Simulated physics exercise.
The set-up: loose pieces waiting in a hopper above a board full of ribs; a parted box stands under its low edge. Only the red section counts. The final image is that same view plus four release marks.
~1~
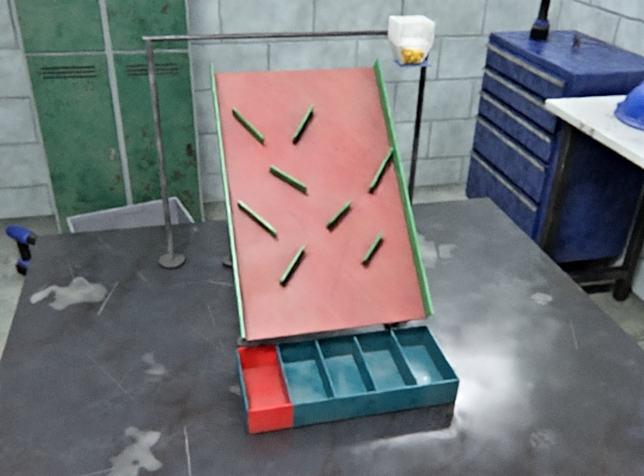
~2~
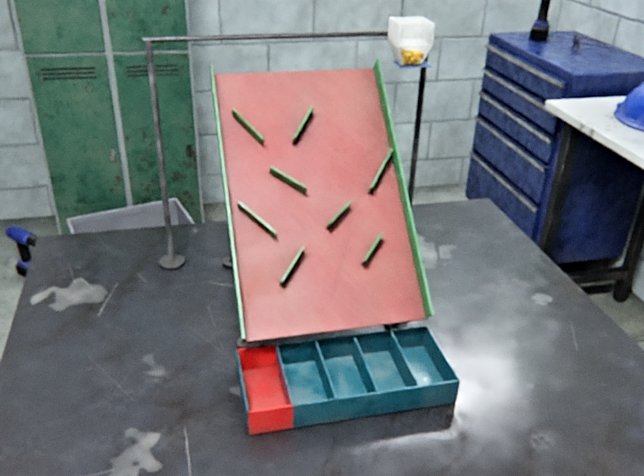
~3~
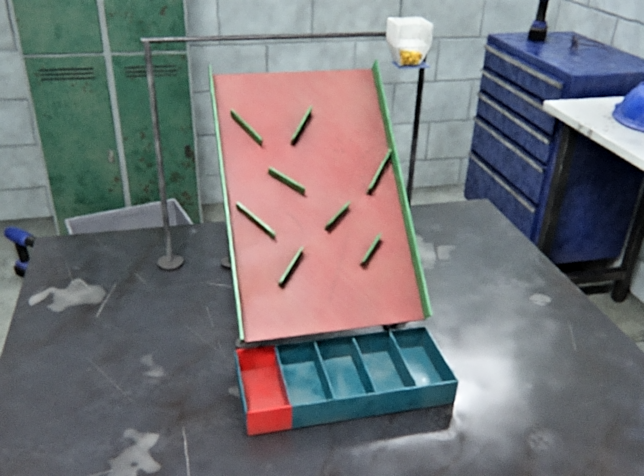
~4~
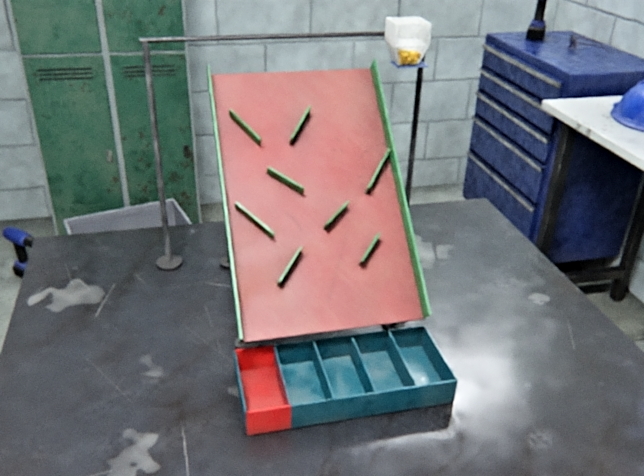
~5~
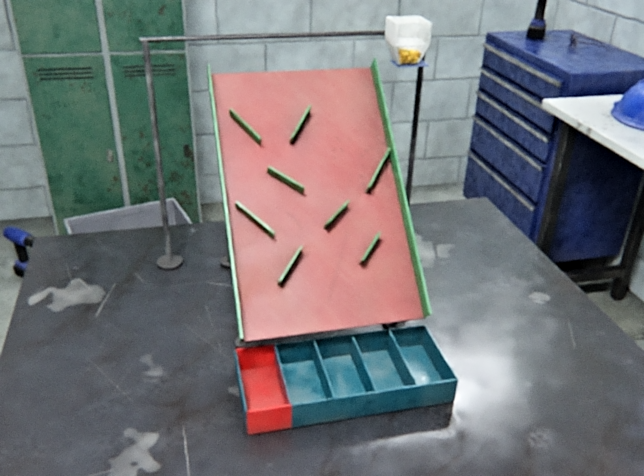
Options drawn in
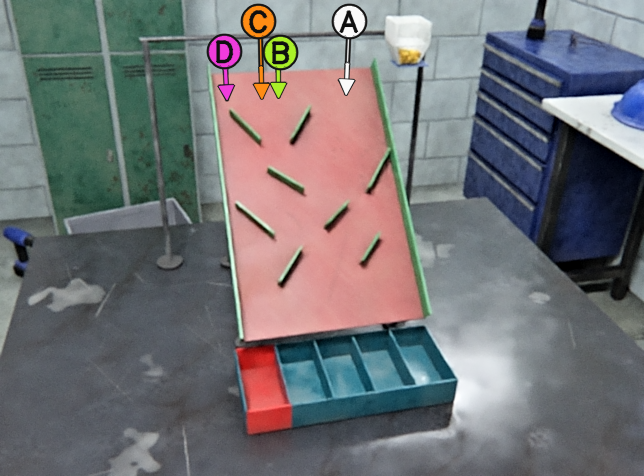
Nothing moved apart from a very slight shift of the view; yellow pieces sat in a small white hopper above a tilted red board with green ribs, and a teal box with one red section stood below.
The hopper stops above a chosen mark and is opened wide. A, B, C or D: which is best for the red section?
The best mark is D.
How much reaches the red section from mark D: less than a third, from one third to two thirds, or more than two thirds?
From one third to two thirds.
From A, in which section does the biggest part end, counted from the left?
The third.
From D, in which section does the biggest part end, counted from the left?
The first from the left.
On the marked copy, mark A meets the board at (346, 89); mark B meets the board at (278, 92); mark C meets the board at (261, 93); mark D meets the board at (226, 94).
If A is chosen, about a tenth in the red section, the larger part in other sections, just a few held on the board.
If B is chosen, about a tenth in the red section, the larger part in other sections.
If C is chosen, about a tenth in the red section, almost all in other sections, just a few outside the box.
If D is chosen, roughly half in the red section, roughly half in other sections.
